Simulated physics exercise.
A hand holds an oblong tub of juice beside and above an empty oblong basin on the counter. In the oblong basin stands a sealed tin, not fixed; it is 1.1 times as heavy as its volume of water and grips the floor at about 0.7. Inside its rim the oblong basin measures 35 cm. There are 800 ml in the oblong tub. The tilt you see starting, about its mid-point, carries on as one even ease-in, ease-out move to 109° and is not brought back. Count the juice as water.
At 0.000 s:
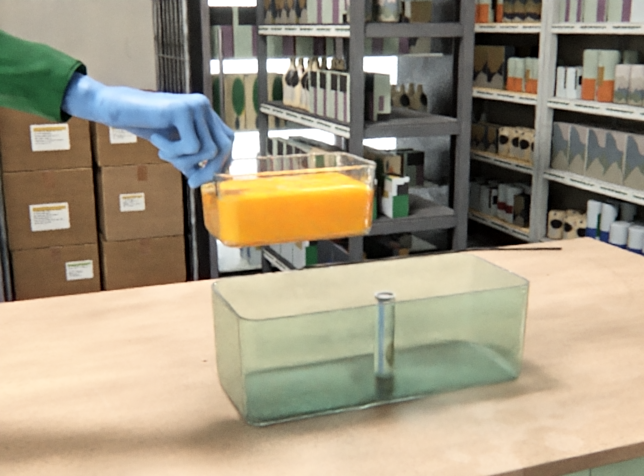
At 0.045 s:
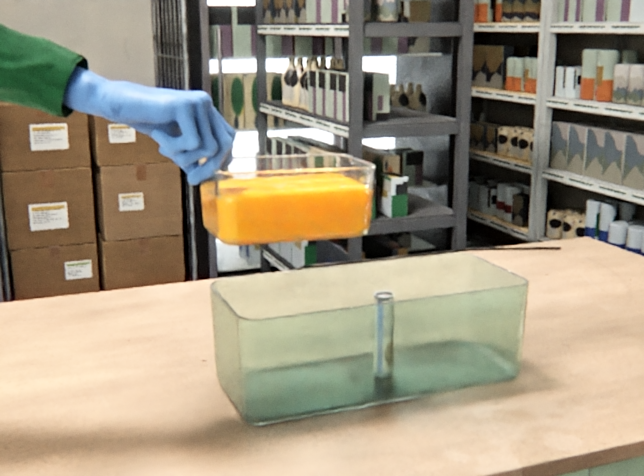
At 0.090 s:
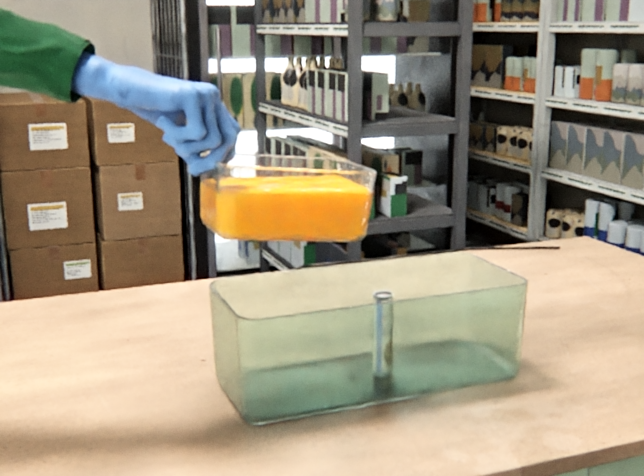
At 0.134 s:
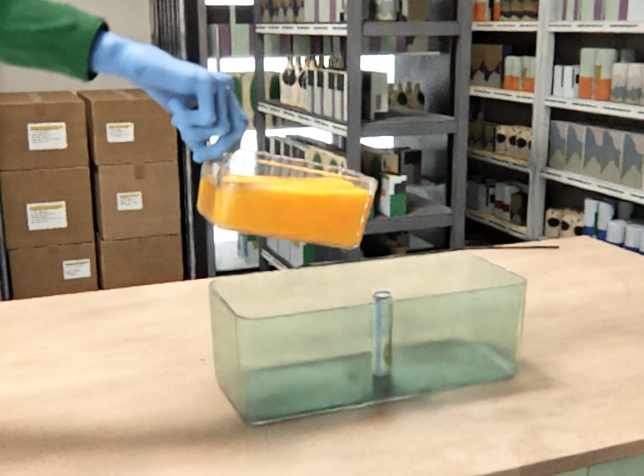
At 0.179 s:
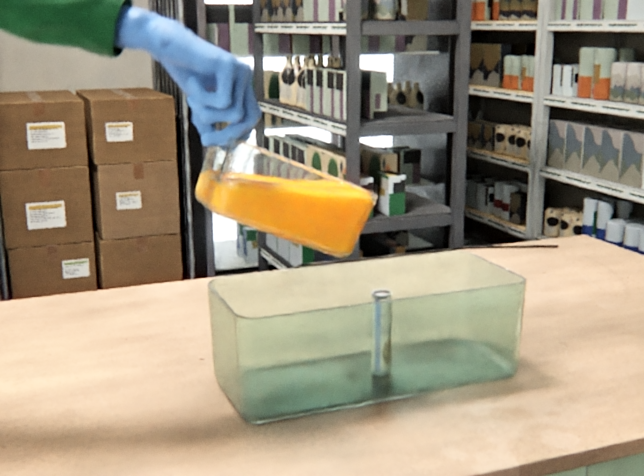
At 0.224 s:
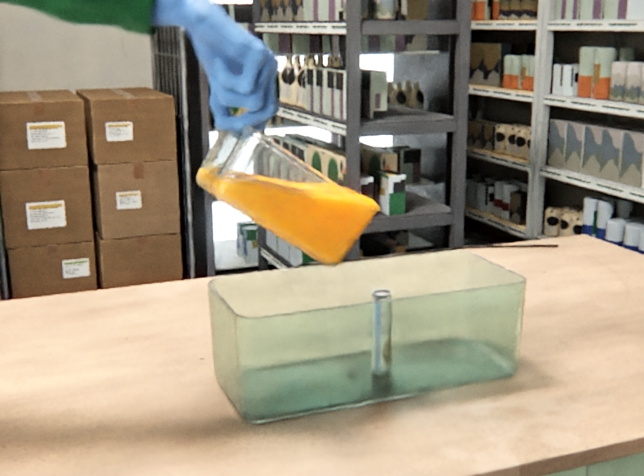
A blue-gloved hand held a clear tub of orange juice above an empty, greenish see-through basin on the counter, then tilted it more and more steeply, its right end dipping downward.
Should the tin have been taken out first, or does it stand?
It goes over.
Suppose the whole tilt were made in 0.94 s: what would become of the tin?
Then it stays up.
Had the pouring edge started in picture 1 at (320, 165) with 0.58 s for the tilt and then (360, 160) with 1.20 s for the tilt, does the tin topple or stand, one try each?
First it falls; then it remains upright.
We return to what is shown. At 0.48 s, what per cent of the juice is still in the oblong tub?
Some 12 per cent.
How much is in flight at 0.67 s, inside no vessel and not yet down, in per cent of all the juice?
Near 2 in a hundred.
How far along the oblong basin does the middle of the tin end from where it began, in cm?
Some 6.0 cm.
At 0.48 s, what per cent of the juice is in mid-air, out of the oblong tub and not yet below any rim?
Some 20 per cent.
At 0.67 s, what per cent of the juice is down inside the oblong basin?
Some 96 per cent.
Then, 0.48 s in, the tilt is 101° and 12 per cent is still to pour; the tin stands where it began.
Then, 0.67 s in, the tilt is 109° and 1 per cent is still to pour; the tin leans 8°.
Then, 0.87 s in, the tilt is 109° and 0 per cent is still to pour; the tin leans 57°.
Then, 1.08 s in, the tilt is 109° and 0 per cent is still to pour; the tin lies on its side.
Finally, the tin lies on its side.
